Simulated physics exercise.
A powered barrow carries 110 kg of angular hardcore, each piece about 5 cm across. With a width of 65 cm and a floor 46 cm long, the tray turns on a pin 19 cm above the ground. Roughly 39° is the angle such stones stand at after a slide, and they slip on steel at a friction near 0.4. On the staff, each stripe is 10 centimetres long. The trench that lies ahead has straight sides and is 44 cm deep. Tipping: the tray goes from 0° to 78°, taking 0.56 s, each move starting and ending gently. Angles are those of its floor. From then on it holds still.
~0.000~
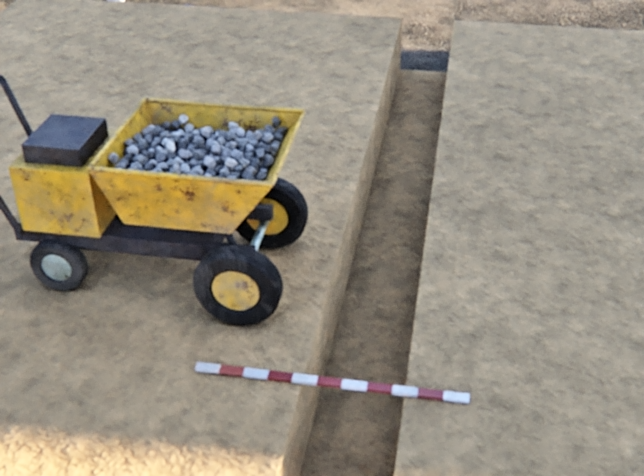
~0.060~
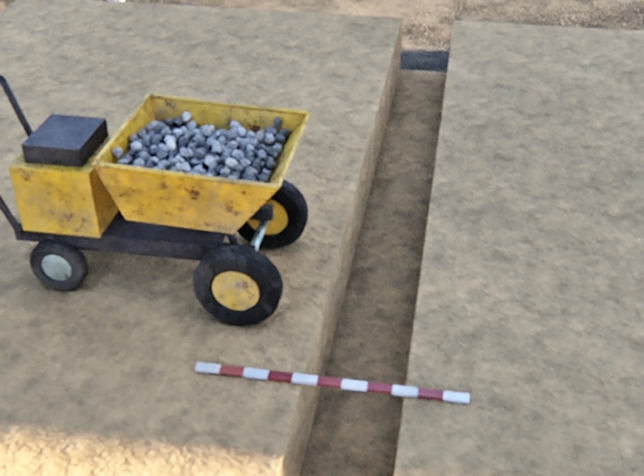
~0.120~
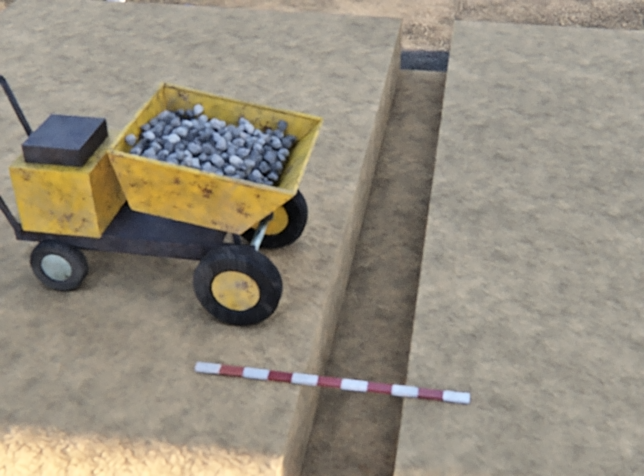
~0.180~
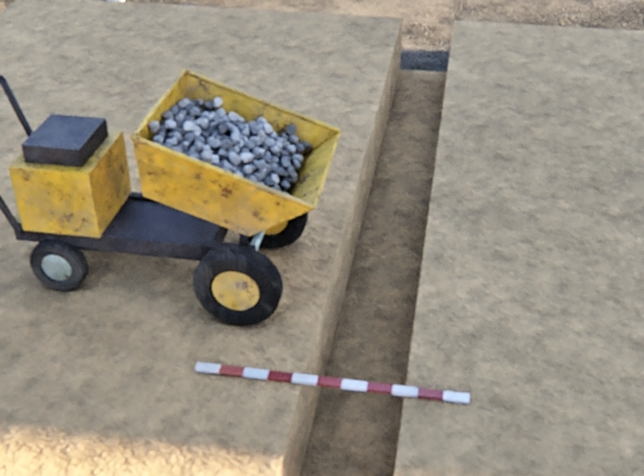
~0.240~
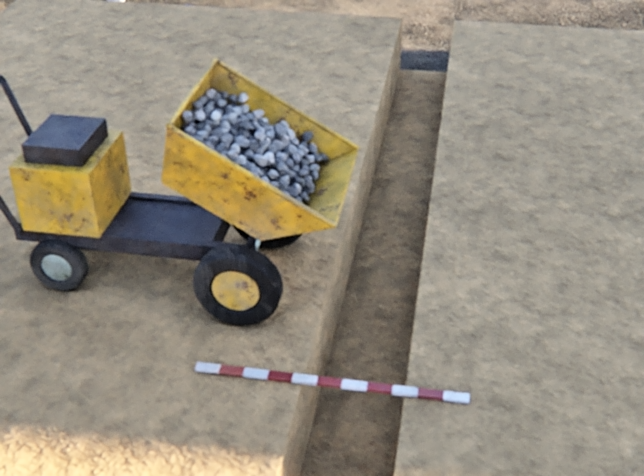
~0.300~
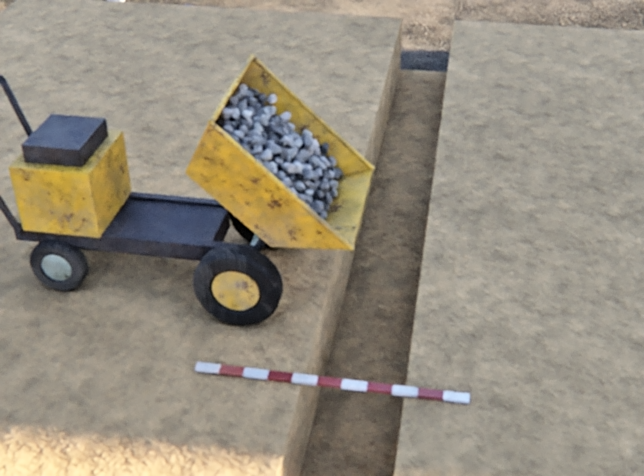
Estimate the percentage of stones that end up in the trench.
Roughly 49 per cent.
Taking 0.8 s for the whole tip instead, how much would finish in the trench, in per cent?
With that change, it comes to around 70 per cent.
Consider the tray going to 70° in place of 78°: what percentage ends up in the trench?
Around 40 per cent would finish in the trench.
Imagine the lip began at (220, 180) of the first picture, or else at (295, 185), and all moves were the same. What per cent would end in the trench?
It comes to about 90 and 30 in a hundred.
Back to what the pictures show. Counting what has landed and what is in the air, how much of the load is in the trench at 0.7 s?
20 per cent or so by then.
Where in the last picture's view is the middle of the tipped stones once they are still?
The middle should be near (421, 296).
After 0.4 s the floor is at 66°; 100 % in the tray; the foremost stones are at (363, 252).
After 0.7 s the floor is at 78°; 55 % in the tray, 18 % in the trench, 27 % past the trench; the foremost stones are at (467, 310).
After 1.0 s the floor is at 78°; 9 % in the tray, 40 % in the trench, 52 % past the trench; the foremost stones are past the picture's edge.
After 3.0 s the floor is at 78°; 0 % in the tray, 49 % in the trench, 51 % past the trench; the foremost stones are past the picture's edge.
